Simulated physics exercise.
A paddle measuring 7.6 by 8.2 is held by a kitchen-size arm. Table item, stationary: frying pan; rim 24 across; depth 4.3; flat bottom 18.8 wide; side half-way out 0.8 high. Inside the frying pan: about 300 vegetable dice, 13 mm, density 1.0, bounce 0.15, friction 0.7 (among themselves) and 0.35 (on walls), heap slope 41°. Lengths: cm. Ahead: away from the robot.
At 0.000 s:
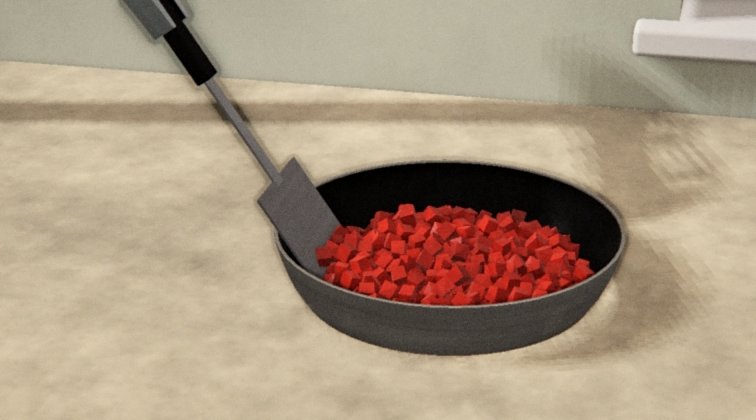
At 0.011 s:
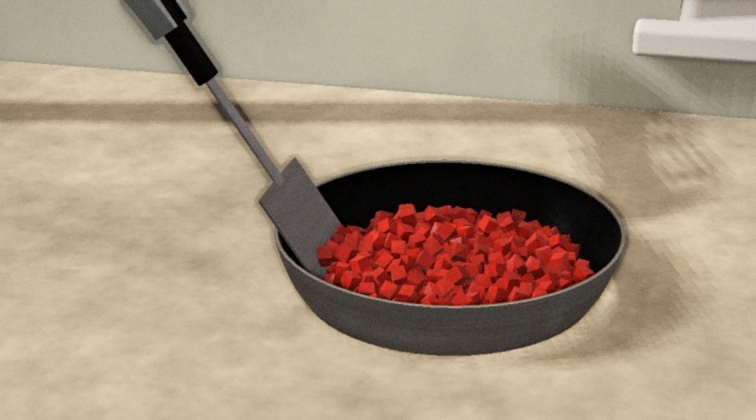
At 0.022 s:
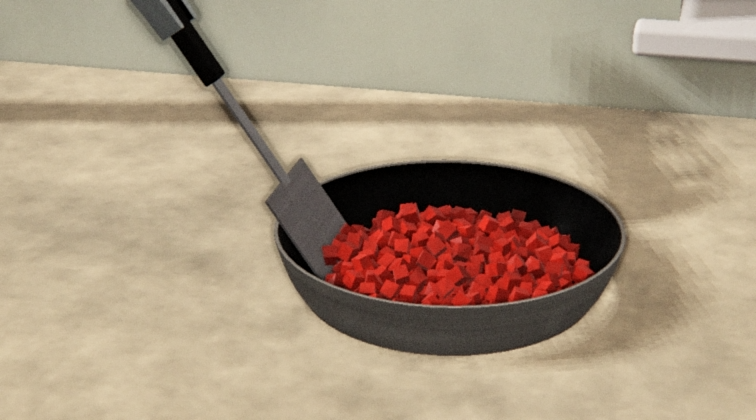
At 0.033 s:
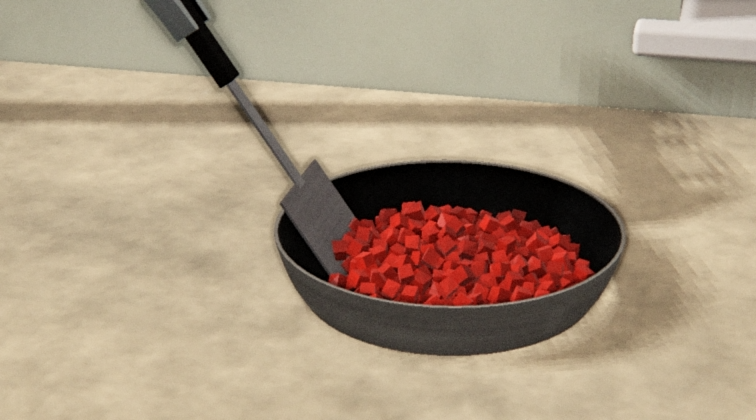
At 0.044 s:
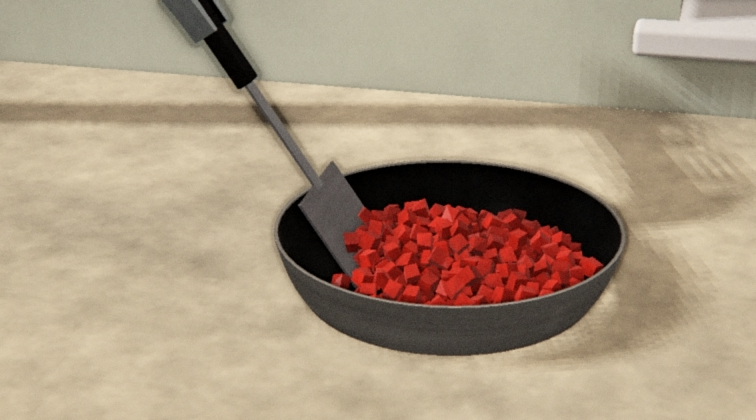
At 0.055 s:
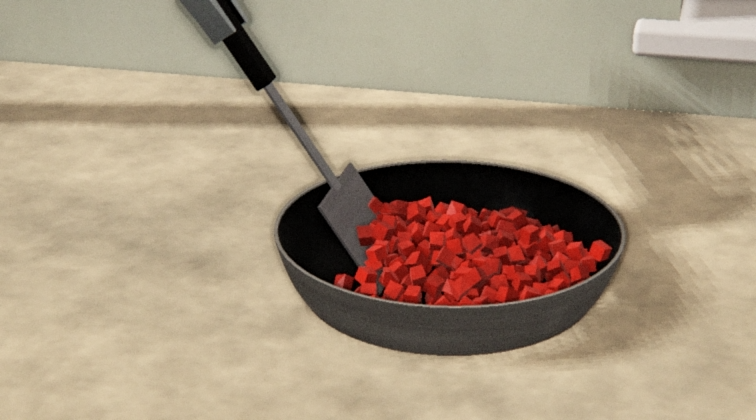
A gray paddle slides right inside a black frying pan, pushing red cubes rightward.
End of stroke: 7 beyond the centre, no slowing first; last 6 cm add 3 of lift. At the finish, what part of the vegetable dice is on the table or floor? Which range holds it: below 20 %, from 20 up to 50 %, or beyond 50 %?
The range from 20 up to 50 %.
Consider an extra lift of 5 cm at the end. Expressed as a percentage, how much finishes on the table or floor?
You'd expect near 25 percent of it there.
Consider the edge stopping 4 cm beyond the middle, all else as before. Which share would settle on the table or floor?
In that case around 15 per cent.
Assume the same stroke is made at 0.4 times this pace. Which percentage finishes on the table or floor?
10 %.
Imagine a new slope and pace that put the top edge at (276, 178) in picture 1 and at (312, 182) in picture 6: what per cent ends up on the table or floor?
Roughly 15 %.
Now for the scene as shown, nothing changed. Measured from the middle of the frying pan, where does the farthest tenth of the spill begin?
That's near 40 cm.
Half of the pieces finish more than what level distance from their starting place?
About 4 centimetres.
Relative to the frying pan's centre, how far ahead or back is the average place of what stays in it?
I'd say it's roughly 4.0 cm toward the front.
After 0.08 s, sloping 56°, highest piece 6 above the table; 296 in the frying pan.
After 0.11 s, sloping 56°, highest piece 8 above the table; 296 in the frying pan.
After 0.32 s, sloping 56°, highest piece 18 above the table; 220 in the frying pan, 31 on the table or floor, 45 on the blade or in flight.
After 1.37 s, sloping 56°, highest piece 5 above the table; 220 in the frying pan, 76 on the table or floor.
At rest, 220 in the frying pan, 76 on the table or floor. That is 26 % on the table or floor.
